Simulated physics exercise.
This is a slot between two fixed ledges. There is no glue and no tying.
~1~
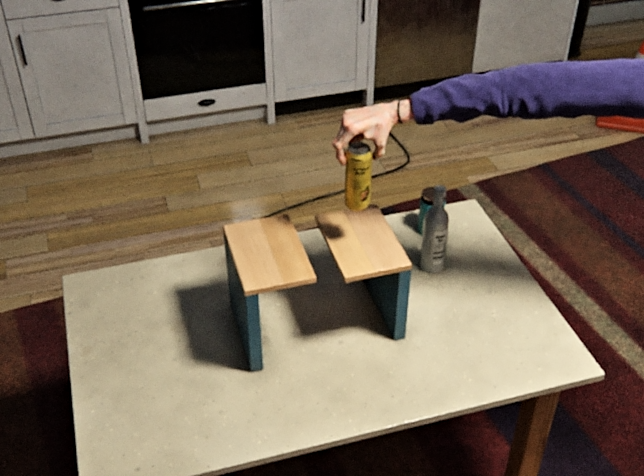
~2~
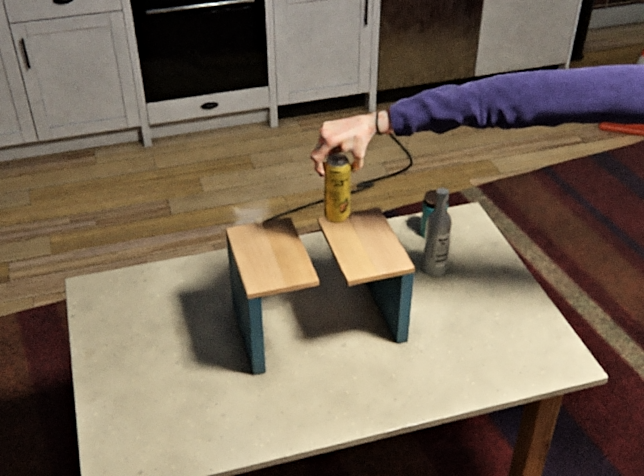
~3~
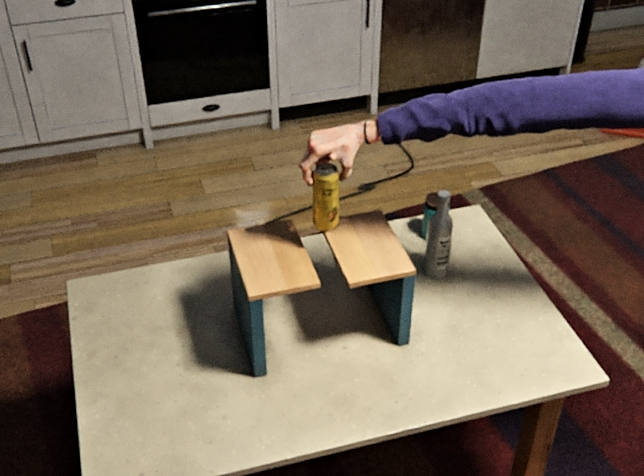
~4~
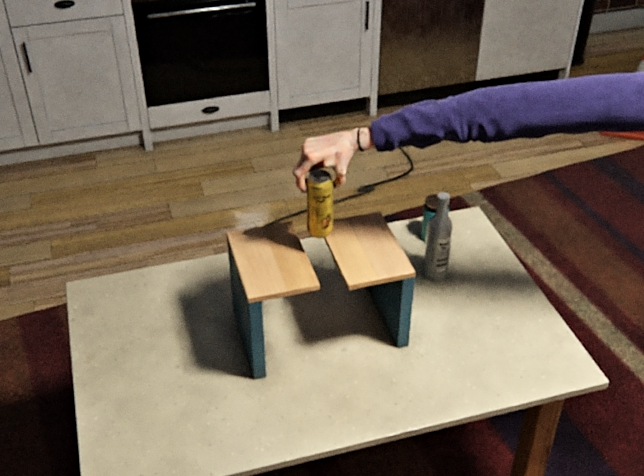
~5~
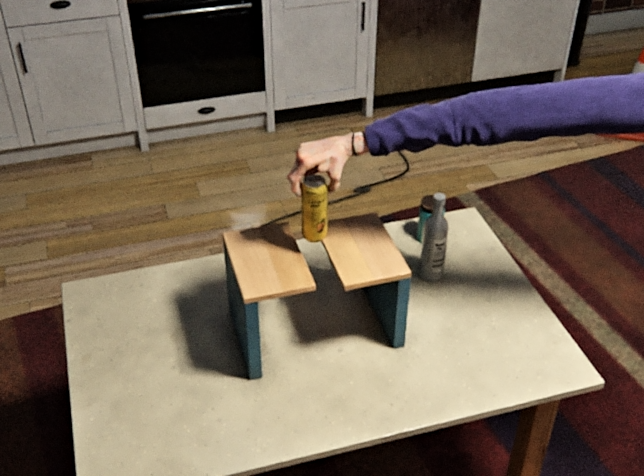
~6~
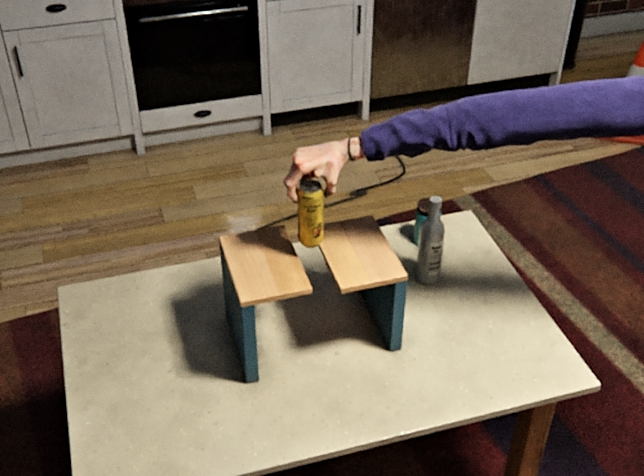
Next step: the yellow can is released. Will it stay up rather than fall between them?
No.
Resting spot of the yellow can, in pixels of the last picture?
The object ends up somewhere near (311, 310).
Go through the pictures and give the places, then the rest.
The first frame shows on its way; yellow can (358, 178); white bottle (436, 229).
The second frame shows on its way; yellow can (337, 190); white bottle (438, 232).
The third frame shows on its way; yellow can (326, 198); white bottle (440, 234).
The fourth frame shows on its way; yellow can (320, 205); white bottle (439, 236).
The fifth frame shows held still over the gap; yellow can (314, 210); white bottle (435, 237).
The sixth frame shows held still over the gap; yellow can (311, 215); white bottle (432, 239).
Then, 0.30 s past the last view, yellow can displaced well along near (311, 282).
Then, 0.40 s past the last view, yellow can displaced well along near (311, 305).
Finally, moved from the start, yellow can; the other 2 still in place. Final places as the last picture's camera would see them, yellow can near (311, 310). The can reaches the table.
